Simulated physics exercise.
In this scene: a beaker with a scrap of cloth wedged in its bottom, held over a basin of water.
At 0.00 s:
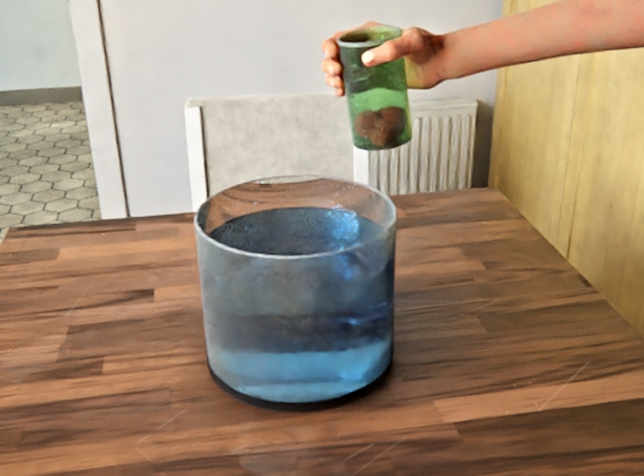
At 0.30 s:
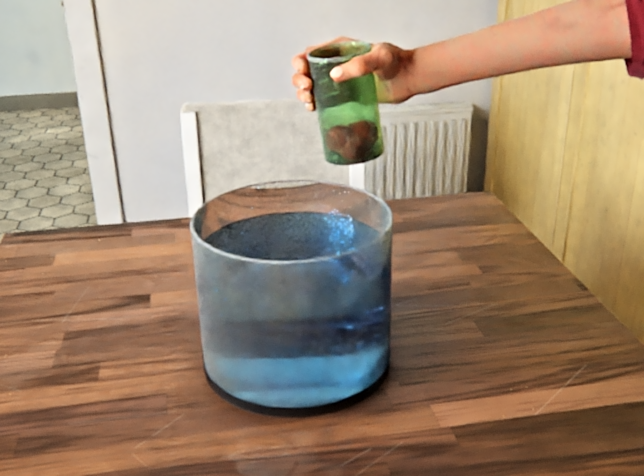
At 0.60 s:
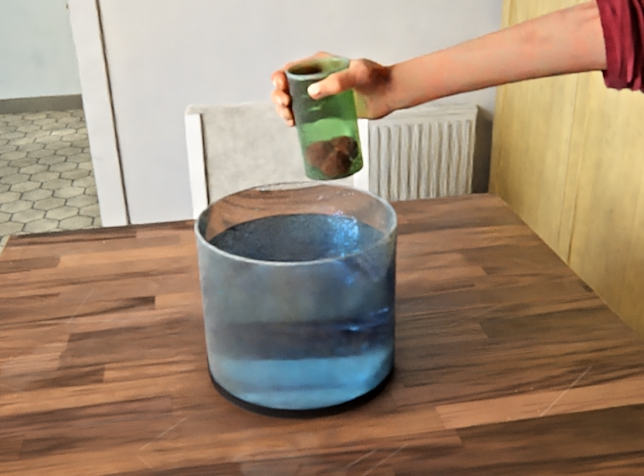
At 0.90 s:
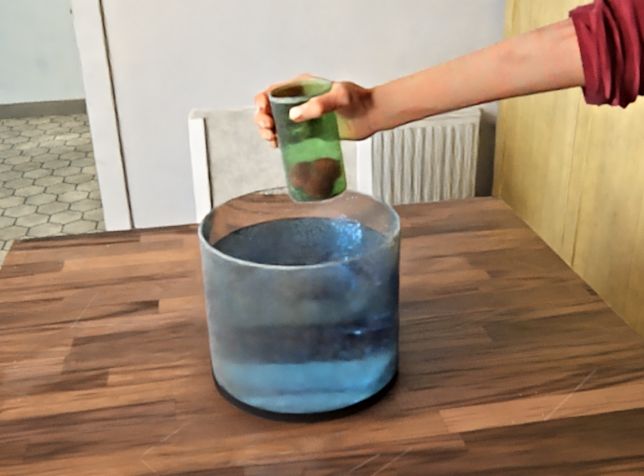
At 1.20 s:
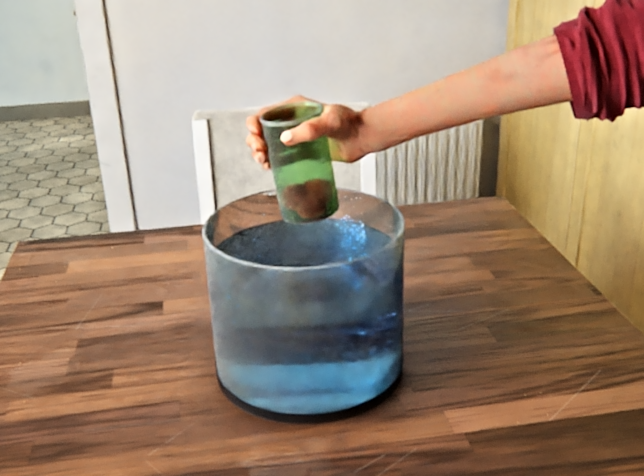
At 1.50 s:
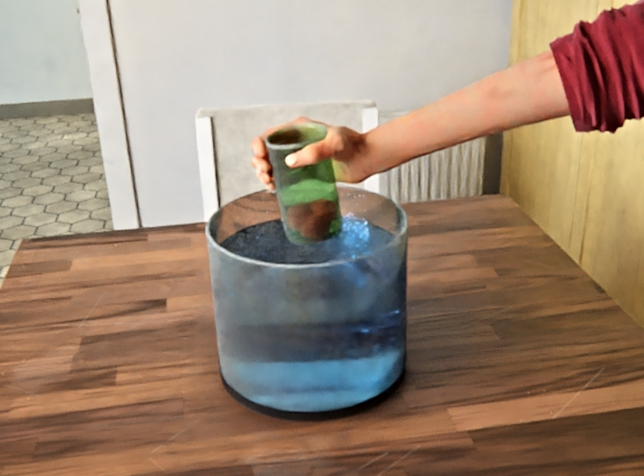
The video shows a hand holding a green, see-through beaker upright, with a dark scrap of cloth in its bottom, above a clear basin of water on a wooden table, moving it left and steadily lowering it to just over the surface.
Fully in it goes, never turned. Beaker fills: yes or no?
Yes.
After 2.0 s, the beaker enters the water.
After 2.6 s, water pours in as the air escapes.
After 4.0 s, the beaker is under, flooded, and the scrap of cloth is wet.
